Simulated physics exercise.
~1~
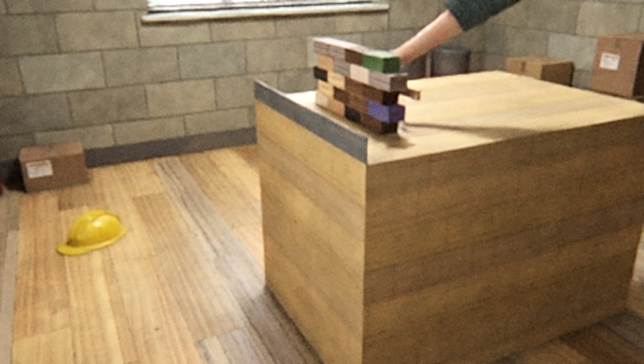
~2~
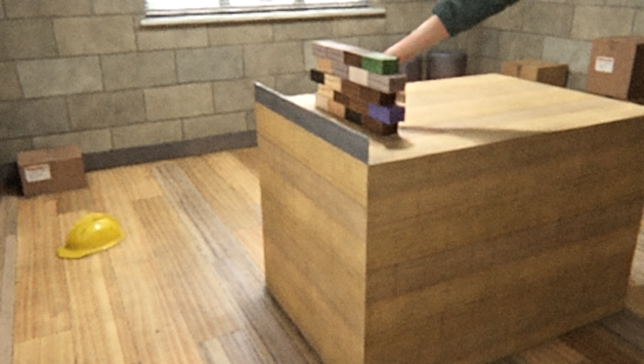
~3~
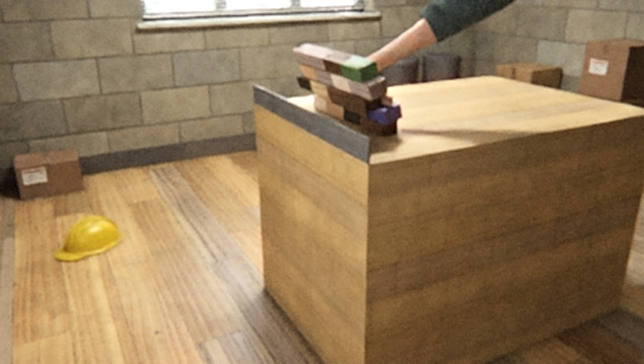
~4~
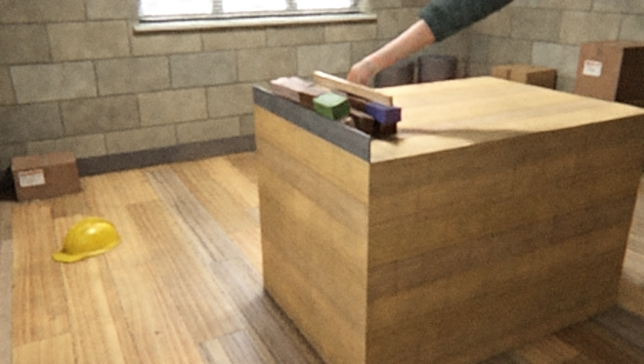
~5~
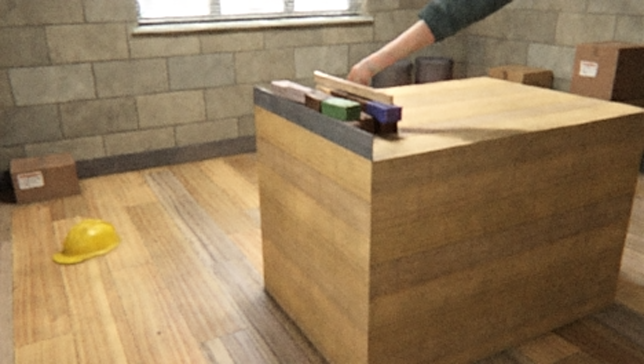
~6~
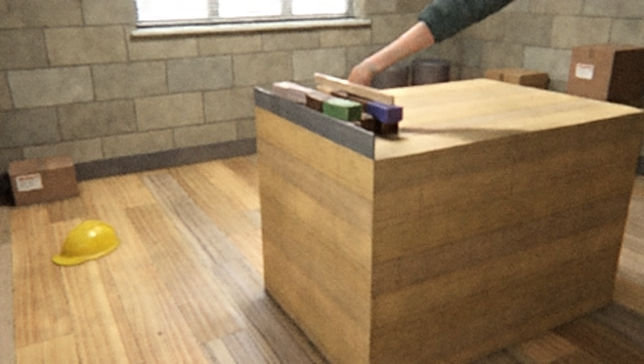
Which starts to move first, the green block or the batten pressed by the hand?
The batten starts to move first, shifting left with the hand. The green block only moves after that, as the stack begins to lean.
